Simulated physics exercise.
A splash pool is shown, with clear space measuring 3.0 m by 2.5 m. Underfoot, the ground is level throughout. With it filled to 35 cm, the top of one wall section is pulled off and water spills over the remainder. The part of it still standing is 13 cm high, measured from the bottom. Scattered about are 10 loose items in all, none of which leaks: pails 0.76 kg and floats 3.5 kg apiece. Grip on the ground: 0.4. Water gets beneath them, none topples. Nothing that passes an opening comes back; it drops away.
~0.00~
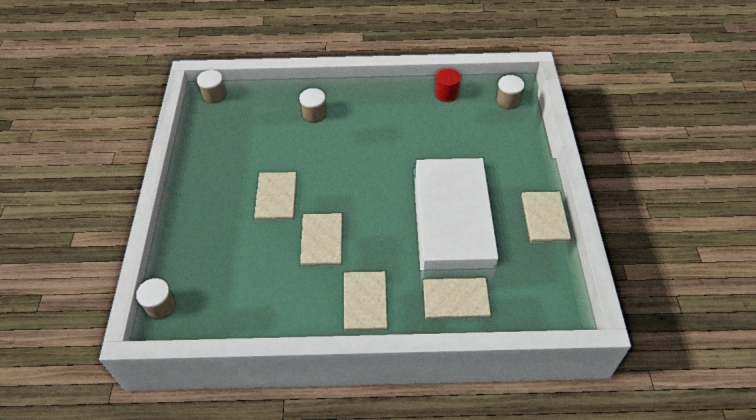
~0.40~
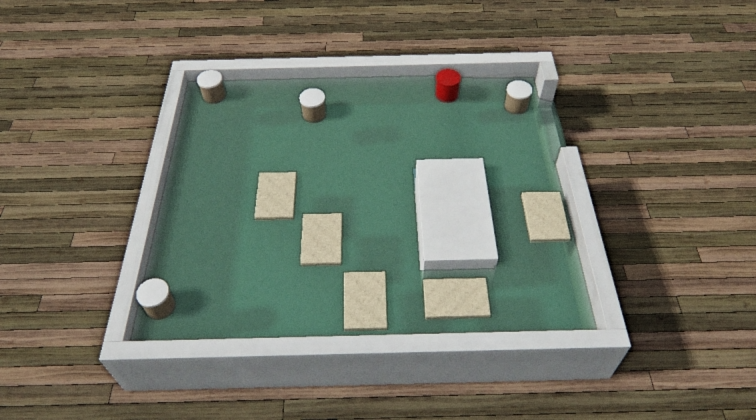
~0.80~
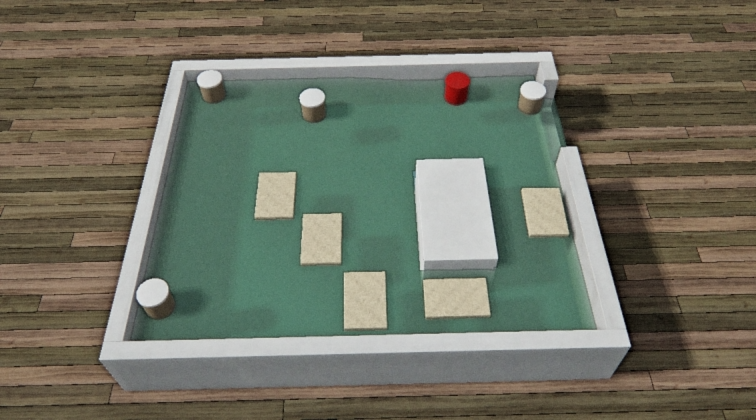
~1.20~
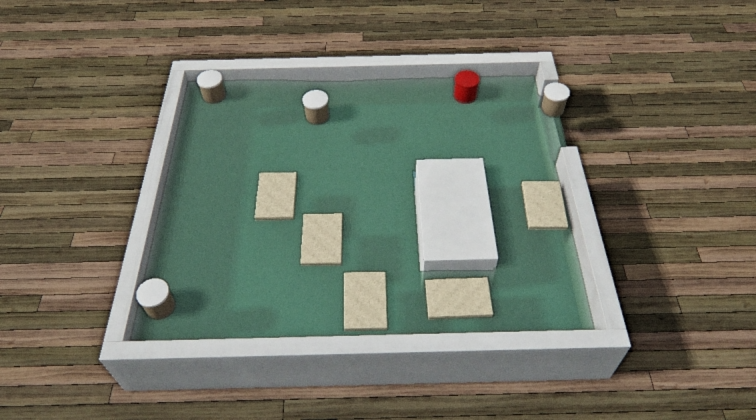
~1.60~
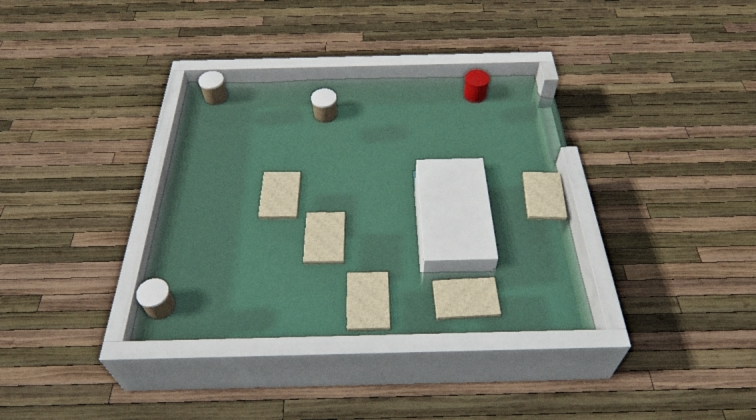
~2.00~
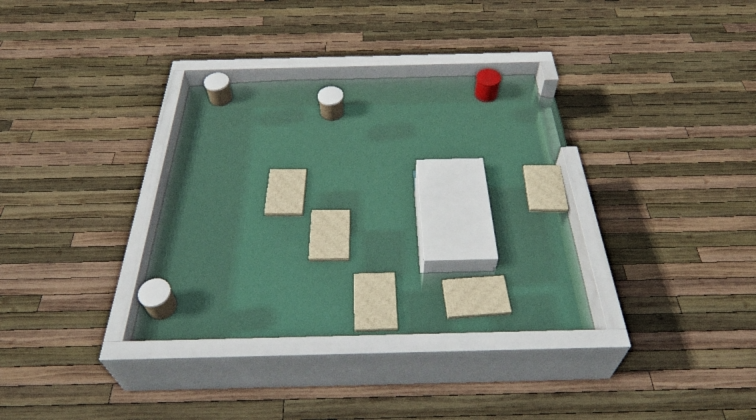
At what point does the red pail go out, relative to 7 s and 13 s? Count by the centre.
The red pail goes out before 7 s.
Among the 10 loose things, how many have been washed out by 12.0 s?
I count 3 of them.
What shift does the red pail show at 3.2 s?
I'd put it at around 60 cm.
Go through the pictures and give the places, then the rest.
The red pail at (448, 77) floats; 35 cm deep round most things; 0 of 10 have shifted, in the first frame.
The red pail at (448, 77) floats; 35 cm deep round most things; 1 of 10 have shifted, in the second frame.
The red pail at (458, 80) floats, 8 cm from its start; 35 cm deep round most things; 3 of 10 have shifted, in the third frame.
The red pail at (467, 79) floats, 16 cm from its start; 34 cm deep round most things; 3 of 10 have shifted, in the fourth frame.
The red pail at (477, 78), afloat, 24 cm from its start; about 2320 L in view; 5 of 10 have shifted, in the fifth frame.
The red pail at (489, 77) floats, 33 cm from its start; about 2280 L in view; 8 of 10 have shifted, in the sixth frame.
After 3.2 s the red pail is near (528, 84), 0.7 m from its start, afloat; 1 of 10 are out; 9 afloat.
After 7.2 s the red pail has gone out (at 3.8 s); 3 of 10 are out; 7 afloat.
After 12.0 s the red pail has gone out (at 3.8 s); 3 of 10 are out; 7 afloat.
After 16.0 s the red pail has gone out (at 3.8 s); 3 of 10 are out; 7 afloat.
